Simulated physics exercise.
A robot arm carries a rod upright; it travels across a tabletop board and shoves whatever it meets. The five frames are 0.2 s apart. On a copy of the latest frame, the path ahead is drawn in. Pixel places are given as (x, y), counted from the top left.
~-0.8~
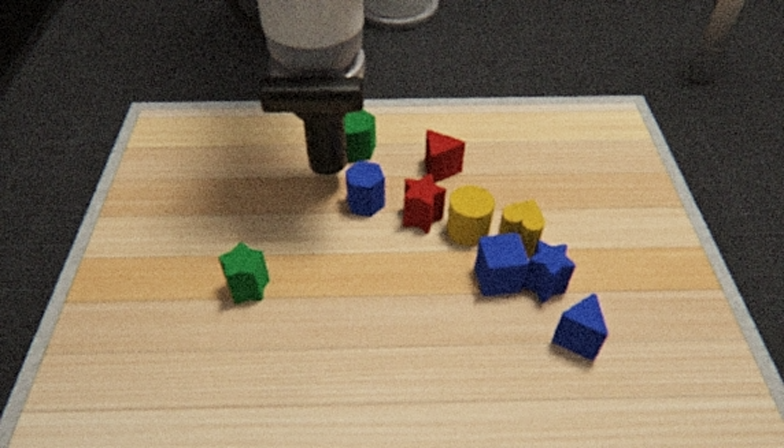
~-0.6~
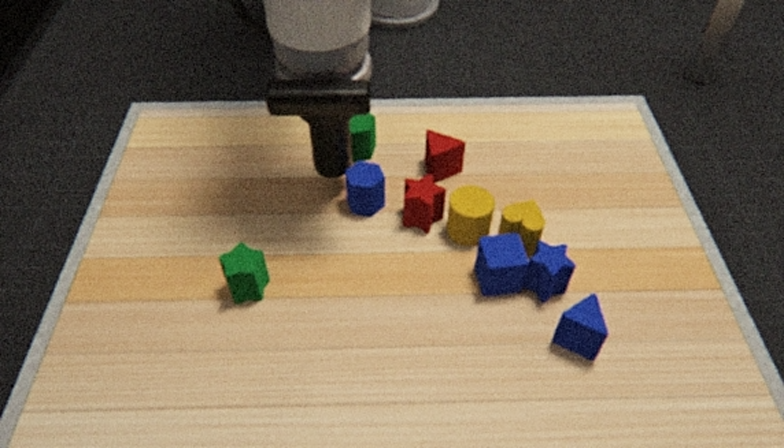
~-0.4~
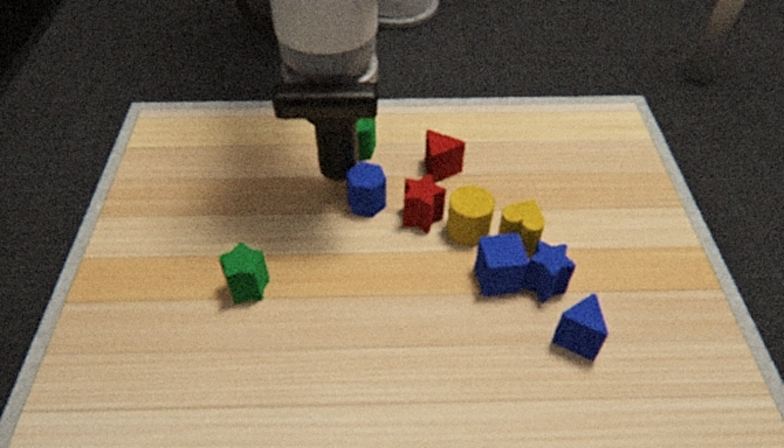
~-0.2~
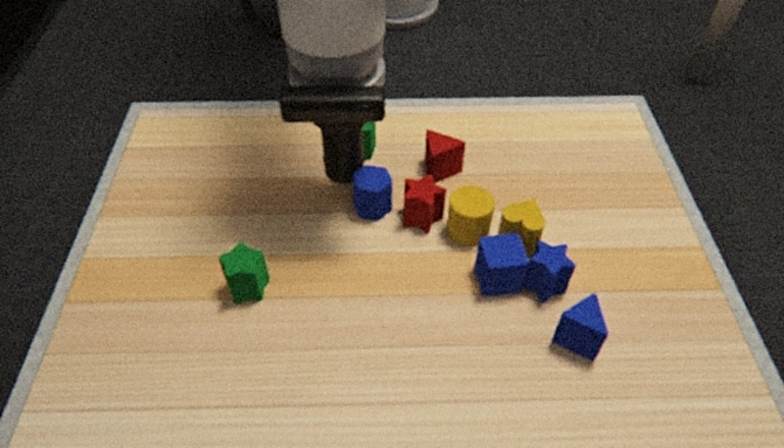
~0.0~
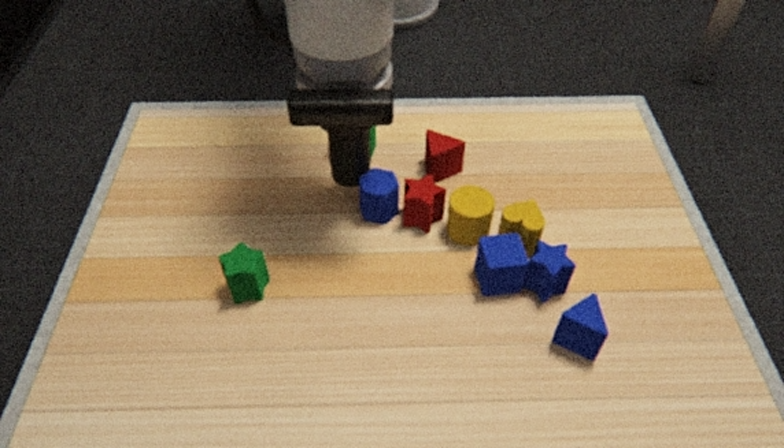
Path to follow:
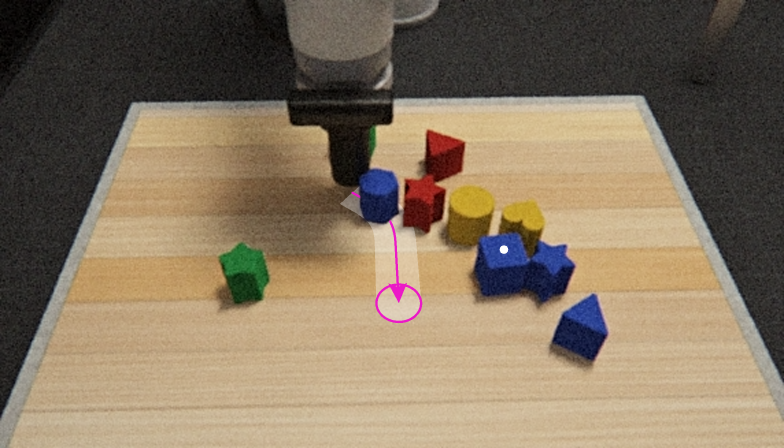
A dark rod on a pale robotic arm glides slowly rightward and slightly nearer over a light wooden board, seen from above at an angle by a still camera. Around it sit a green block behind, a green star to the left, red, yellow and blue blocks to the right, and a blue hexagonal block close by. The rod reaches that blue block and nudges it a little rightward toward the red star, while the others stay put.
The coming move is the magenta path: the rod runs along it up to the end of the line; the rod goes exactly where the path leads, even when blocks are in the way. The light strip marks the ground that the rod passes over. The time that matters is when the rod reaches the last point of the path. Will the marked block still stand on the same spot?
Yes, it checks out.
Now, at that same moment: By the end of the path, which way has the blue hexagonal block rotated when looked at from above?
Looking down on the board, it turns counter-clockwise.
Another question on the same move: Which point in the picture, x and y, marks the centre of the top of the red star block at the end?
It will likely be found at (459, 205).
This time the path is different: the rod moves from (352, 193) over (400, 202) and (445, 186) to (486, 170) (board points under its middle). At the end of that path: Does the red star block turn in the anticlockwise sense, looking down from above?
That would be a yes.
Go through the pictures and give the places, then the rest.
In the first frame, tip of the rod at (328, 163), middles of tops, blue hexagonal block at (365, 173), red star block at (423, 188), yellow round block at (472, 200), blue square piece at (504, 250), blue star block at (553, 256).
In the second frame, rod at (333, 166), nothing pushed.
In the third frame, rod at (339, 168), nothing pushed.
In the fourth frame, rod at (345, 171), blue hexagonal block at (372, 177).
In the fifth frame, rod at (351, 174), blue hexagonal block at (379, 181), red star block at (423, 188), yellow round block at (472, 200), blue square piece at (504, 250), blue star block at (553, 256).
The line goes from (352, 193) over (388, 218) and (396, 257) to (399, 303); the dot is on the blue square piece.
What follows on the original path. One third of the way, rod at (389, 201); blue hexagonal block at (421, 208), turned 15° anticlockwise; red star block at (454, 197), turned 30° anticlockwise; yellow round block at (493, 202).
Two thirds of the way, rod at (397, 240); blue hexagonal block at (441, 234), turned 70° anticlockwise; red star block at (459, 205), turned 50° anticlockwise; yellow round block at (500, 202).
At the end, rod at (399, 286); blue hexagonal block at (442, 237), turned 80° anticlockwise; red star block at (459, 205), turned 50° anticlockwise; yellow round block at (500, 202); blue square piece unmoved; blue star block unmoved.
